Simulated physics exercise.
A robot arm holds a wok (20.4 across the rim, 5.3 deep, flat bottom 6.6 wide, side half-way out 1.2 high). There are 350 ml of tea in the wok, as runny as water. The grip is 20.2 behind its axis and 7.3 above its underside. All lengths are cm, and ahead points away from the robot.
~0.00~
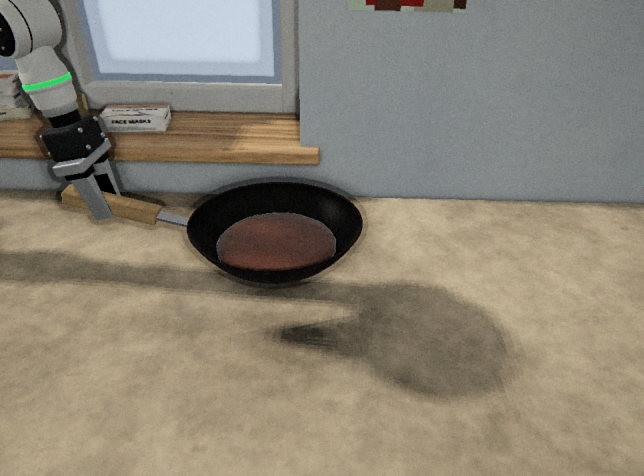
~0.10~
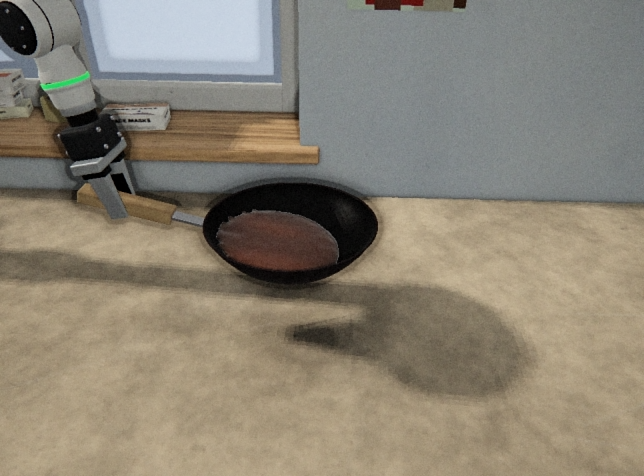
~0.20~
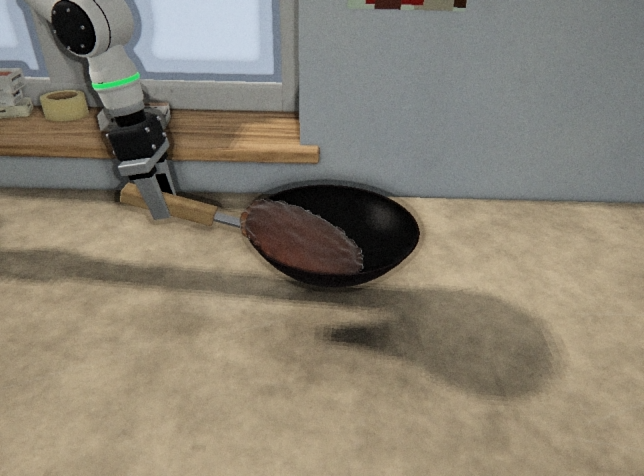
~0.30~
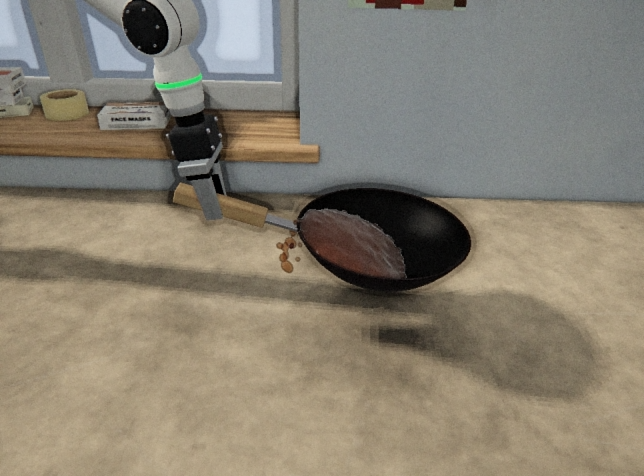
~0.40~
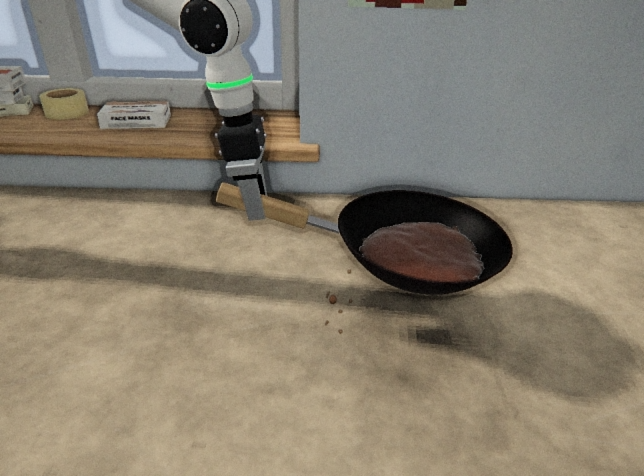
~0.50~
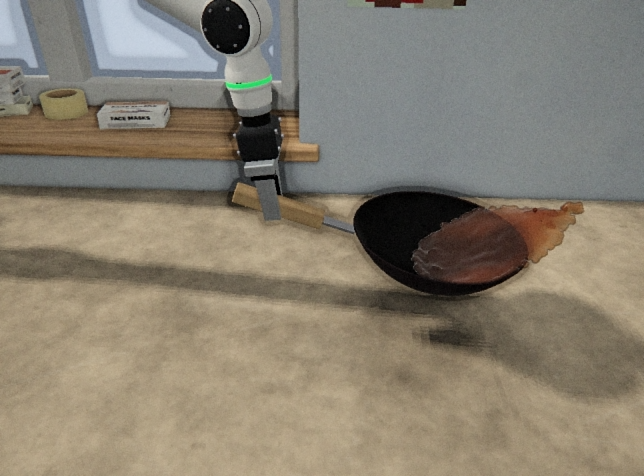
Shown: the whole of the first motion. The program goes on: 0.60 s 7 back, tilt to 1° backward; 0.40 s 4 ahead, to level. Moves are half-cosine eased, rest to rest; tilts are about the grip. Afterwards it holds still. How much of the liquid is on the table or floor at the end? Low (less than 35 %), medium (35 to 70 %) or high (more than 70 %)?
A medium share, 35 to 70 %, ends on the table or floor.
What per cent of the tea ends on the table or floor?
Some 55 per cent.
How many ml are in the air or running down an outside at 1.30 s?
About 0 ml.
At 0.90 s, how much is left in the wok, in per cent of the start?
About 45 %.
After 0.90 s, level, liquid up to 17 above the table; 185 ml on the table or floor, 160 ml in the wok.
After 1.30 s, level, liquid up to 15 above the table; 185 ml on the table or floor, 160 ml in the wok.
After 1.70 s, level, liquid up to 14 above the table; 185 ml on the table or floor, 160 ml in the wok.
After 2.50 s, level, liquid up to 14 above the table; 185 ml on the table or floor, 160 ml in the wok.
In the end, 185 ml on the table or floor, 160 ml in the wok. That is 54 % on the table or floor.
